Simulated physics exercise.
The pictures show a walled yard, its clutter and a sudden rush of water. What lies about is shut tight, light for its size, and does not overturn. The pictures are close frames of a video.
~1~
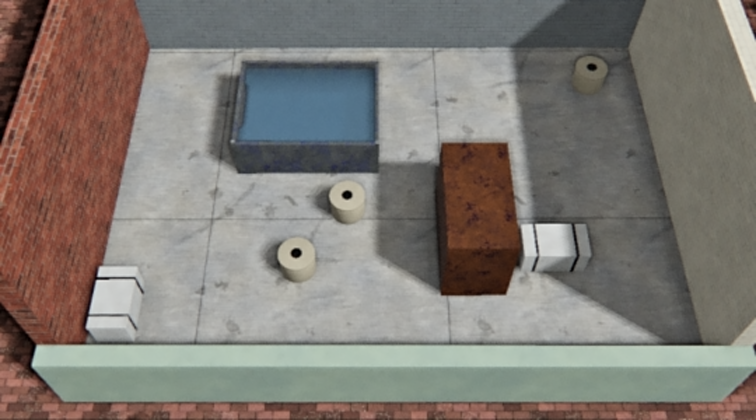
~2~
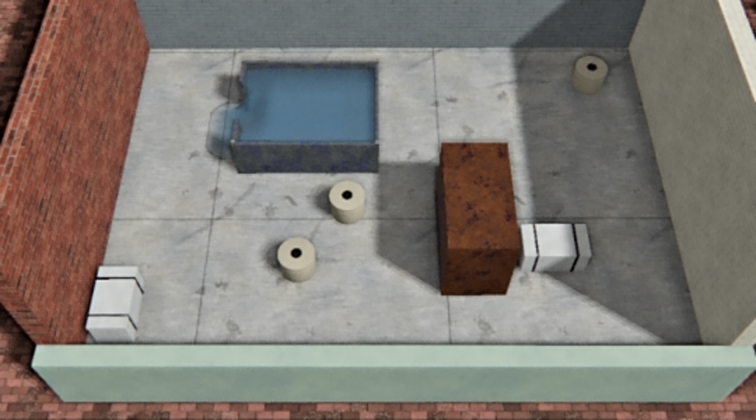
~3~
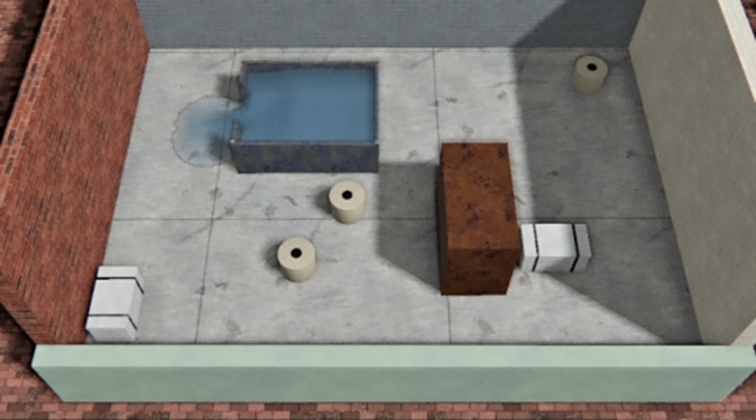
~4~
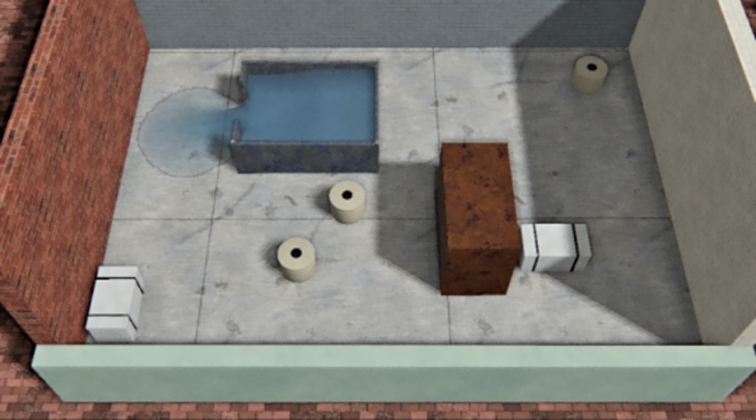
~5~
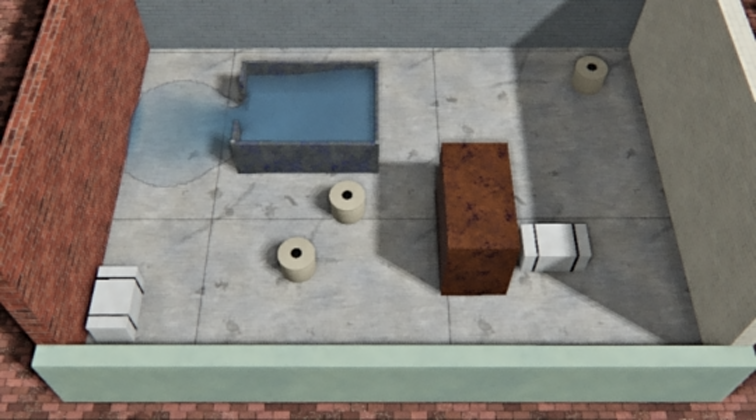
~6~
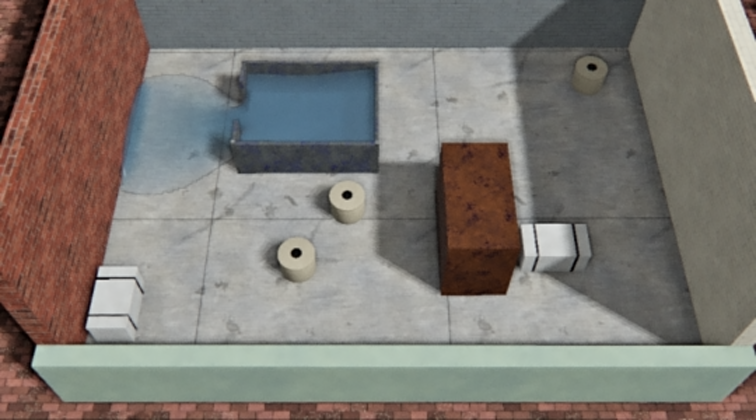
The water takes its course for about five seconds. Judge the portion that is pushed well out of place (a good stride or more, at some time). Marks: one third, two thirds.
It is less than a third.
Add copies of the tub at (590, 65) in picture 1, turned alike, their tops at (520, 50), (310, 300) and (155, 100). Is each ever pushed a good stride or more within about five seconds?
In that order: No, under that, yes.
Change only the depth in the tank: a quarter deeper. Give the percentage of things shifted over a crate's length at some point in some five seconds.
Close to 20 %.
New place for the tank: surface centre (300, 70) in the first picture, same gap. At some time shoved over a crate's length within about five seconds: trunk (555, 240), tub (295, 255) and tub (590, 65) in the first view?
In turn: Never so far, not that far, never so far.
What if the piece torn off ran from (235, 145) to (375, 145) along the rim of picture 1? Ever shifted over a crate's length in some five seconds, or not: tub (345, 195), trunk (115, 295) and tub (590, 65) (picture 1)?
In that order: That far or more, yes, less than that.
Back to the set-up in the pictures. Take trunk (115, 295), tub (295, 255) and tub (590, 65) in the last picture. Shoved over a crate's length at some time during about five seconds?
As listed: Yes, under that, short of that.
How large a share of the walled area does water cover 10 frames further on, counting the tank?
Some 25 per cent.
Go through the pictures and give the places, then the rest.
A tub at (347, 195) rests on the ground; a tub at (297, 253), on the bottom; 0 of 5 have shifted, in the first frame.
A tub at (347, 195), on the bottom; a tub at (297, 253) rests on the ground; 0 of 5 have shifted, in the second frame.
A tub at (347, 195), on the bottom; a tub at (297, 253) rests on the ground; 0 of 5 have shifted, in the third frame.
A tub at (347, 195), on the bottom; a tub at (297, 253) rests on the ground; 0 of 5 have shifted, in the fourth frame.
A tub at (347, 195) rests on the ground; a tub at (297, 253) rests on the ground; 0 of 5 have shifted, in the fifth frame.
A tub at (347, 195), on the bottom; a tub at (297, 253) rests on the ground; 0 of 5 have shifted, in the sixth frame.
A moment on, 0 of 5 are well off their spots; 0 afloat.
Next, 0 of 5 are well off their spots; 0 afloat.
Later, 1 of 5 are well off their spots; 1 afloat.
In the end, 1 of 5 are well off their spots, and 1 have been at some point; 1 afloat.
